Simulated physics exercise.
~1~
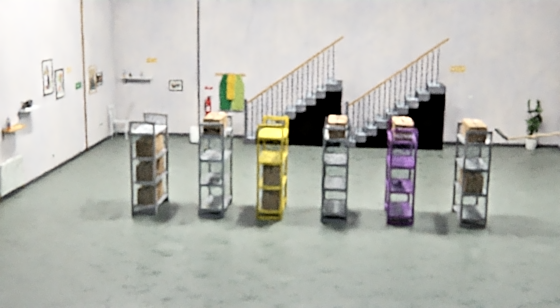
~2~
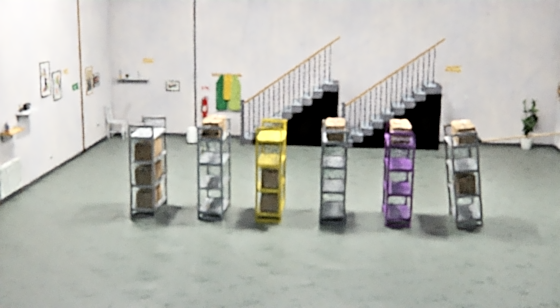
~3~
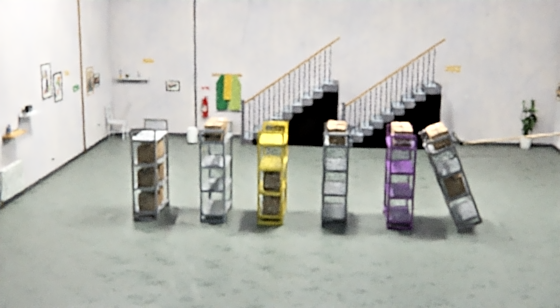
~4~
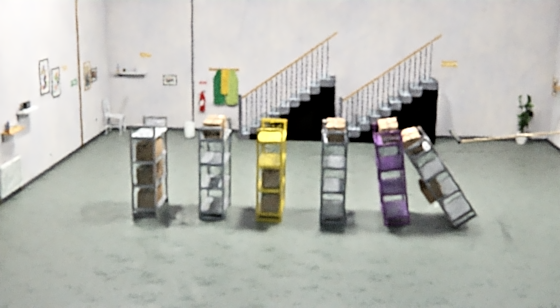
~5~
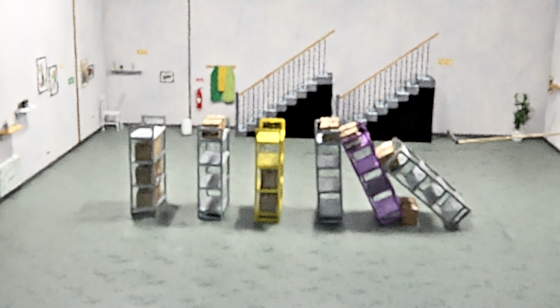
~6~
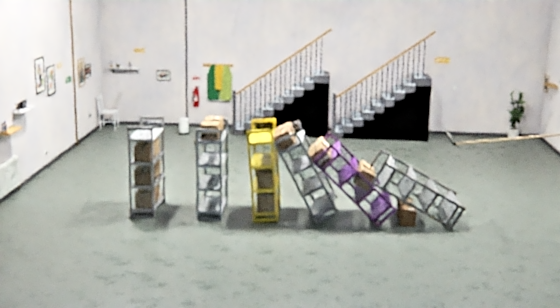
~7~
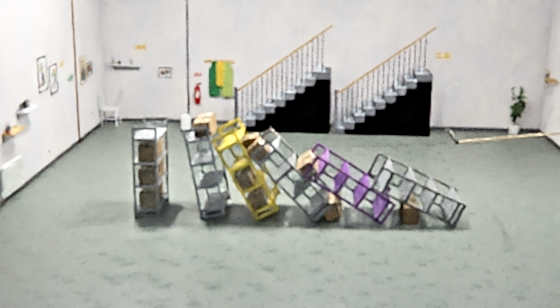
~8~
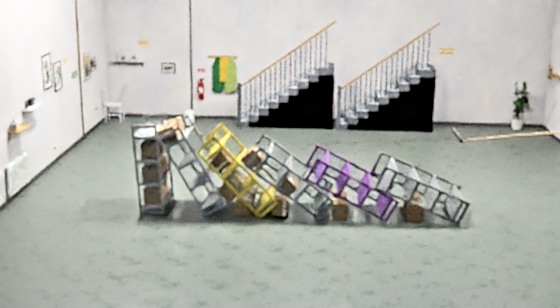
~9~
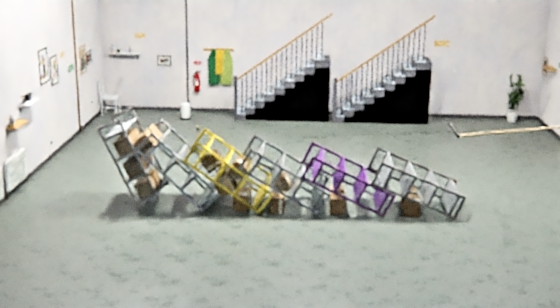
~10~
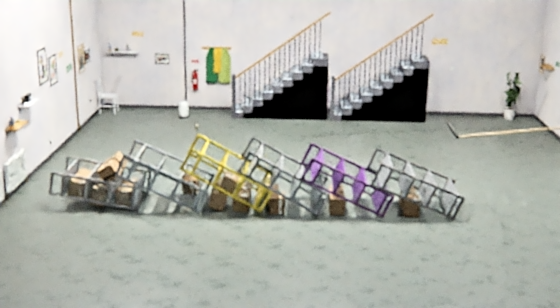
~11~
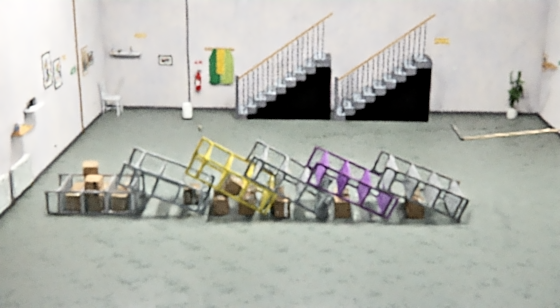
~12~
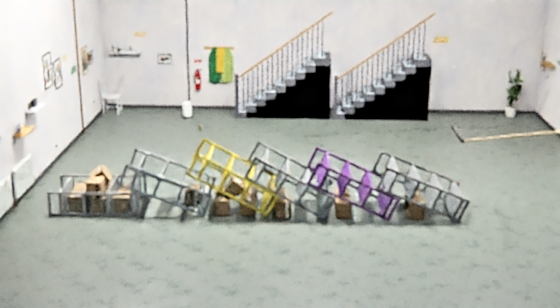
The clip shows six shelving units, one yellow and one purple, standing in a row before two staircases. The rightmost tips left into the purple one, and the rest topple leftward in turn, spilling cartons, until the leftmost lies flat and the others rest slanted.
